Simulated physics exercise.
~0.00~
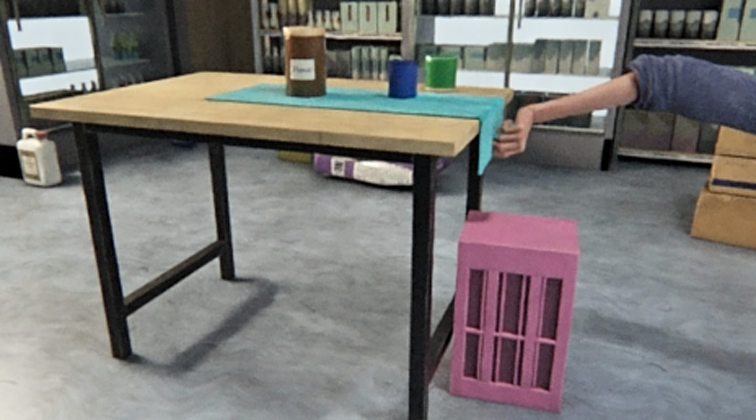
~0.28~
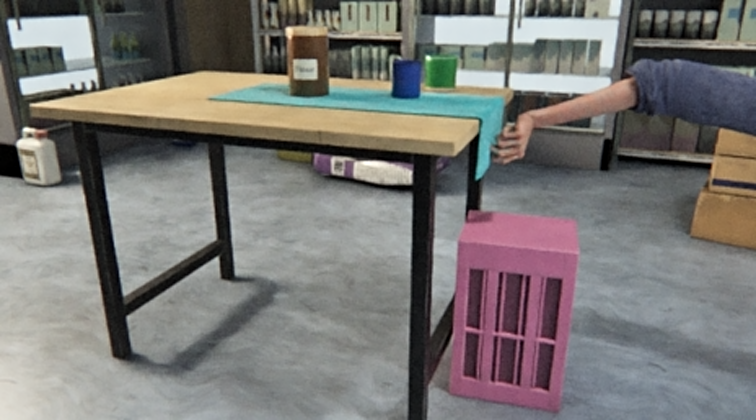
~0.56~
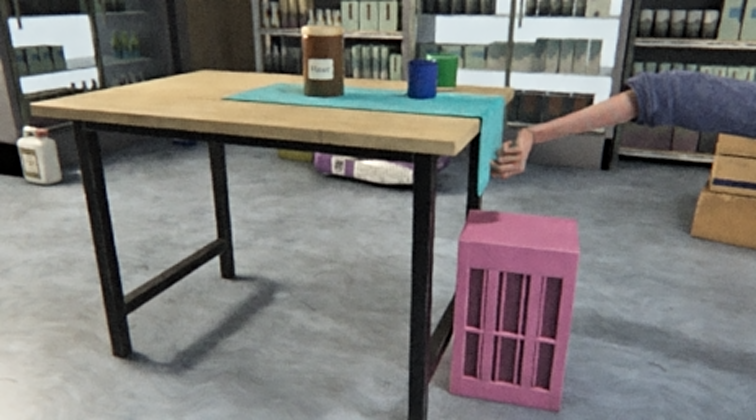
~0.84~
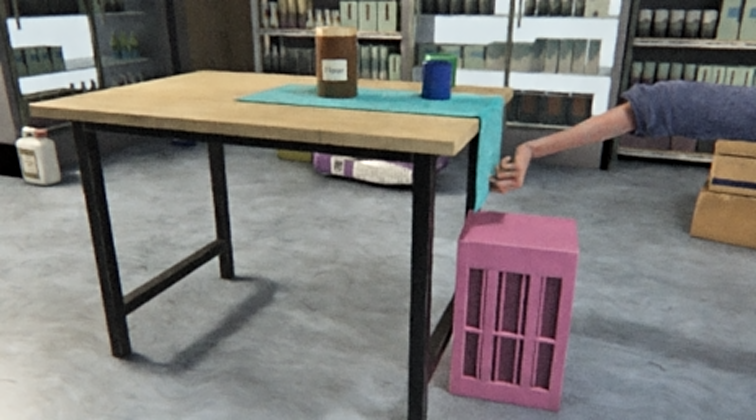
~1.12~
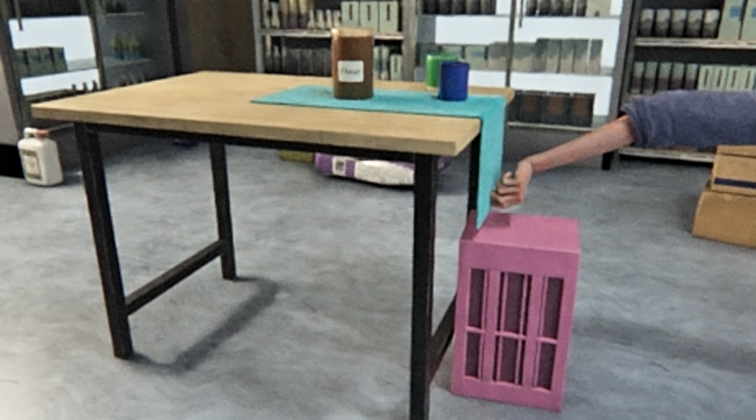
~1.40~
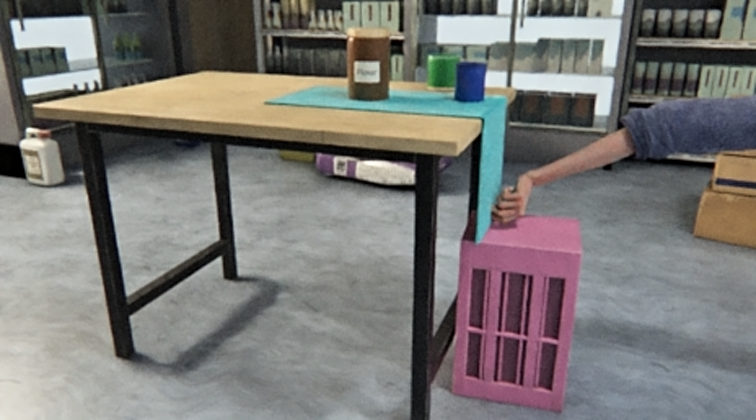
In the video, a hand pulls a turquoise towel down over the right end of a table, carrying a brown canister and a blue mug rightward past a stationary green mug, until the hem reaches the pink crate below, with all three containers still on the table.
